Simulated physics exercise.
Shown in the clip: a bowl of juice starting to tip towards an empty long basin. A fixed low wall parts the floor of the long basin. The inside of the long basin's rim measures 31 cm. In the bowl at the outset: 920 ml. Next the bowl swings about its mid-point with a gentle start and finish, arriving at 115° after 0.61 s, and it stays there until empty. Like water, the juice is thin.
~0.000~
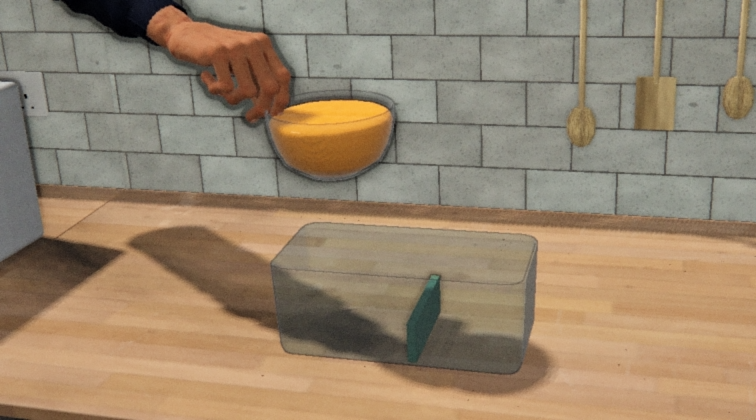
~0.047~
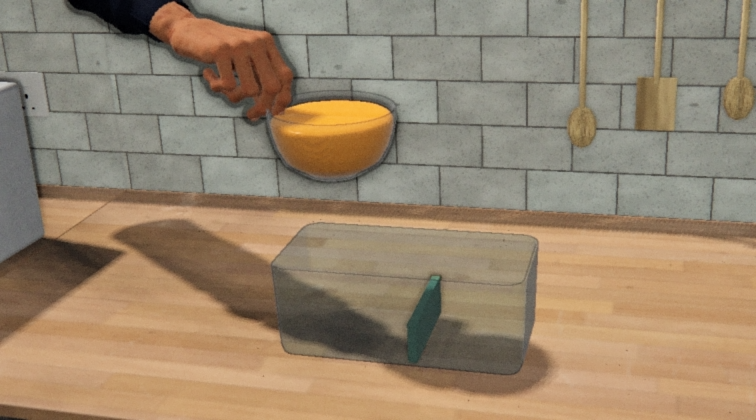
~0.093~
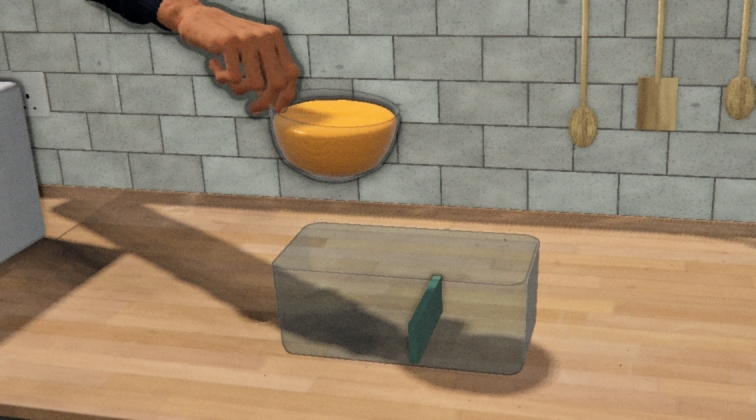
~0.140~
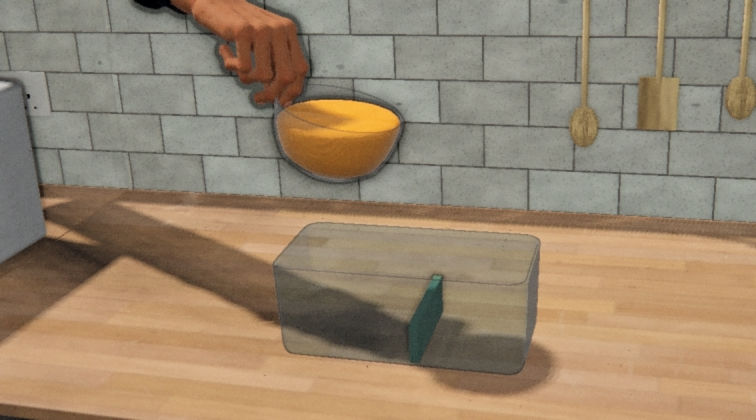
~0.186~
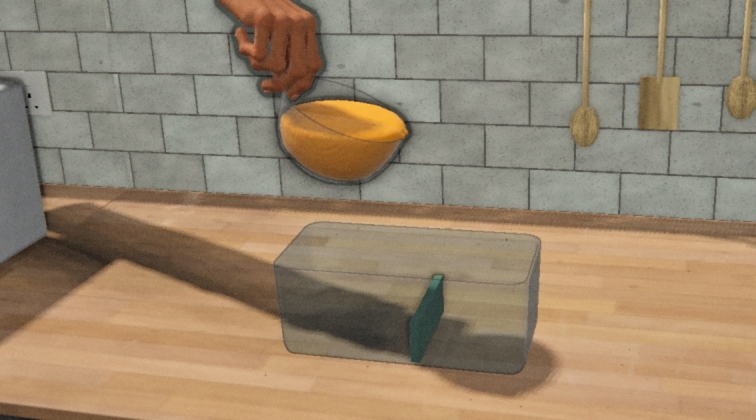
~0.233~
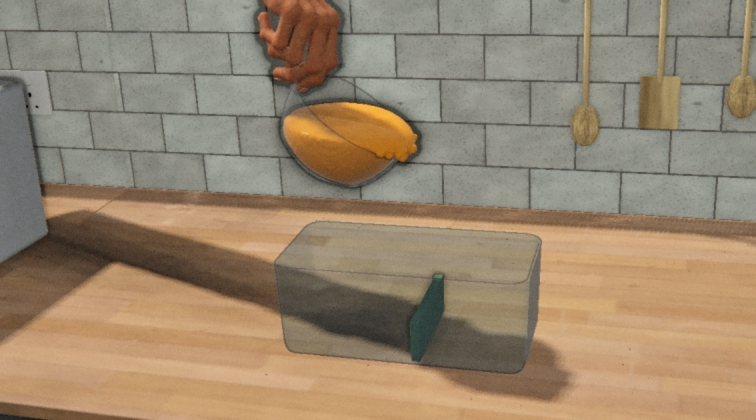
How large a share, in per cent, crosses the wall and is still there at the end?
A share of about 52 per cent.
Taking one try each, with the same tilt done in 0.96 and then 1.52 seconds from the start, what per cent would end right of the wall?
Respectively 75 and 85 %.
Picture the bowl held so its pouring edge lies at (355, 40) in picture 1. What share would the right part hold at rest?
Then I'd expect something near 45 per cent.
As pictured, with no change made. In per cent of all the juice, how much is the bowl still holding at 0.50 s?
12 %.
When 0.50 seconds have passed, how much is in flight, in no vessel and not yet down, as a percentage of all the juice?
It comes to roughly 36 per cent.
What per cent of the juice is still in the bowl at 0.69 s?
About 0 percent.
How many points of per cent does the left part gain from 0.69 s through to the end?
Around 12 per cent.
Then, 0.50 s in, the tilt is 105° and 11 per cent is still to pour, 3 is left of the wall and 50 right of it.
Then, 0.69 s in, the tilt is 115° and 0 per cent is still to pour, 31 is left of the wall and 49 right of it.
Then, 0.89 s in, the tilt is 115° and 0 per cent is still to pour, 41 is left of the wall and 55 right of it.
Then, 1.11 s in, the tilt is 115° and 0 per cent is still to pour, 43 is left of the wall and 53 right of it.
Finally, 44 per cent lies left of the wall, 52 right of it and 4 outside.
